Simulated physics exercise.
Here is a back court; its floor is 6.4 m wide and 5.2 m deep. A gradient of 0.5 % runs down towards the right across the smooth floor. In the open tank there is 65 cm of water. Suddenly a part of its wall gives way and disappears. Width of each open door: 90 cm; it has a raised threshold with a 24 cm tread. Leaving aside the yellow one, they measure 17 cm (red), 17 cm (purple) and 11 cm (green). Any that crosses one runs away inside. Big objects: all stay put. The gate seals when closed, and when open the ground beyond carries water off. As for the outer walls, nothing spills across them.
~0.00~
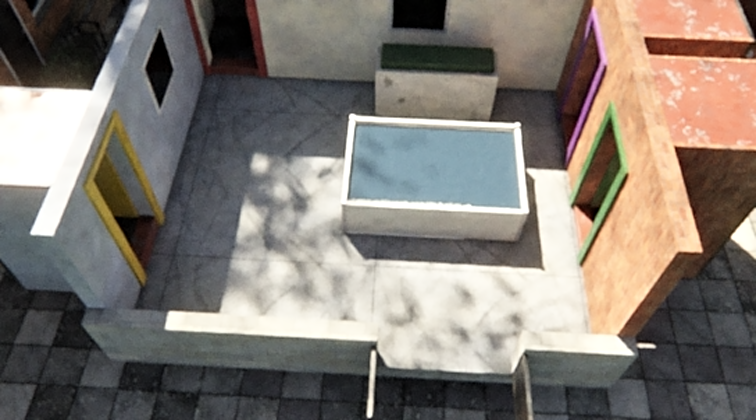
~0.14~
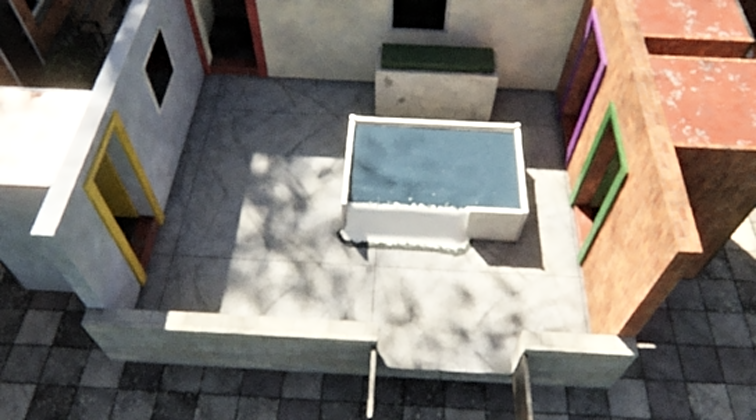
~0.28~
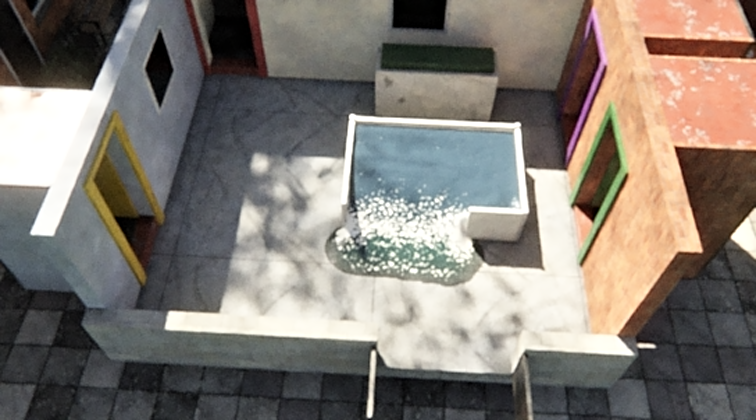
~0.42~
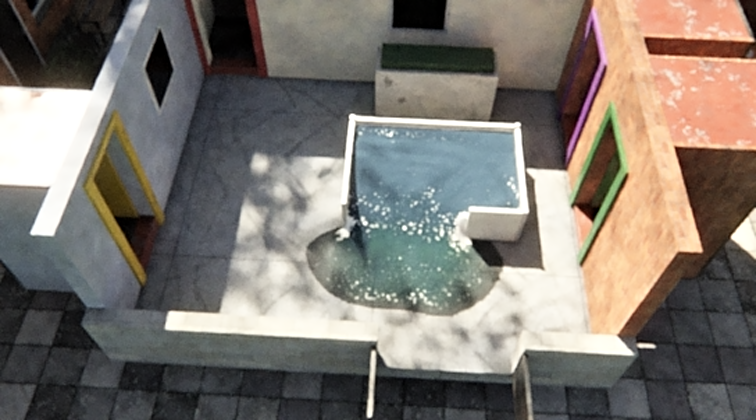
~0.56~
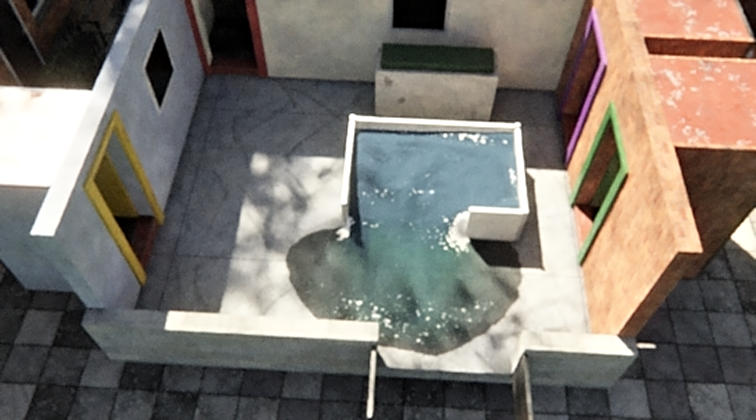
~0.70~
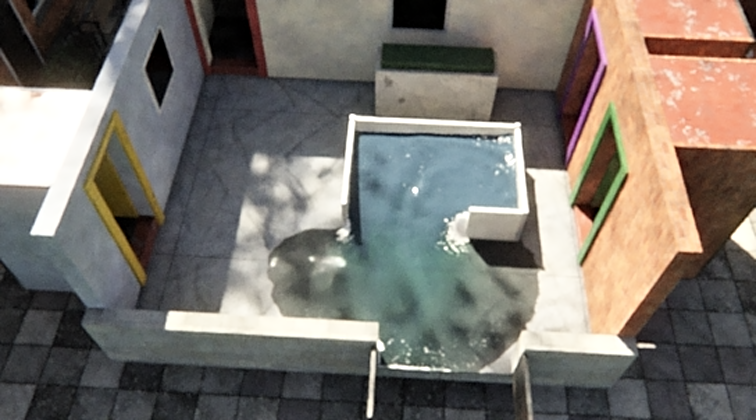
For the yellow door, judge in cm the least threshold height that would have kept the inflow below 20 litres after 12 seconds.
A threshold of about 12 cm.
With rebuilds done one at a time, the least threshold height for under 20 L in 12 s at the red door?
Red door, minimum about 9.0 cm.
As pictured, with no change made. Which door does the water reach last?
I'd say the purple one.
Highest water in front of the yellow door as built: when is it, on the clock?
The level tops out around 3.2 s.
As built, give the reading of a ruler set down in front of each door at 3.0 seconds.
At the red door the depth is 0 cm, at purple 0 cm, at green 1 cm and at yellow 18 cm.
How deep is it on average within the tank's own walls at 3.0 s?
Average depth: Approx. 19 cm.
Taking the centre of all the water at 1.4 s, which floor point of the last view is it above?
Centre of the water: Approx. (416, 230) px.
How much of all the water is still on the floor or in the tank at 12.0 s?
Close to 50 in a hundred.
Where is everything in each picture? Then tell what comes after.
Still water, 65 cm deep, in the open tank at (434, 166); the yellow door at (132, 212) is dry, in the first picture.
The gap is at (406, 225), the front 0.3 m out at (351, 243); the back of the open tank holds 65 cm, in the second picture.
Water pours out at (406, 226) and has run 0.8 m, to (435, 279); about 11 cm deep outside, 65 cm at the back, in the third picture.
The gap is at (406, 226), the front 1.3 m out at (422, 308); the back of the open tank holds 60 cm, in the fourth picture.
Water pours out at (406, 226) and has run 1.9 m, to a hidden place; about 7 cm deep outside, 55 cm at the back, in the fifth picture.
The gap is at (406, 226), the front 2.2 m out at a hidden place; the back of the open tank holds 56 cm; the yellow door at (132, 212), 3.8 m from the gap, is still 2.1 m from the nearest water, in the sixth picture.
After 1.4 s water covers 25 % of the floor, deepest (41 cm) near (364, 348); it has not reached the yellow door.
After 3.0 s water covers 40 % of the floor, deepest (30 cm) near (141, 336); 18 cm at the yellow door, 0 litres in over its 26 cm threshold.
After 12.0 s water covers 95 % of the floor, deepest (10 cm) near (552, 96); 3 cm at the yellow door, 0 litres in over its 26 cm threshold.
At the yellow door as built, the water arrived by 2.4 s and peaked near 18 cm at 3.2 s.
With a threshold of 10 cm, 34 litres would have come in within the 12 s; with 13.5 cm, 13 litres. So under 20 litres takes about 12 cm.
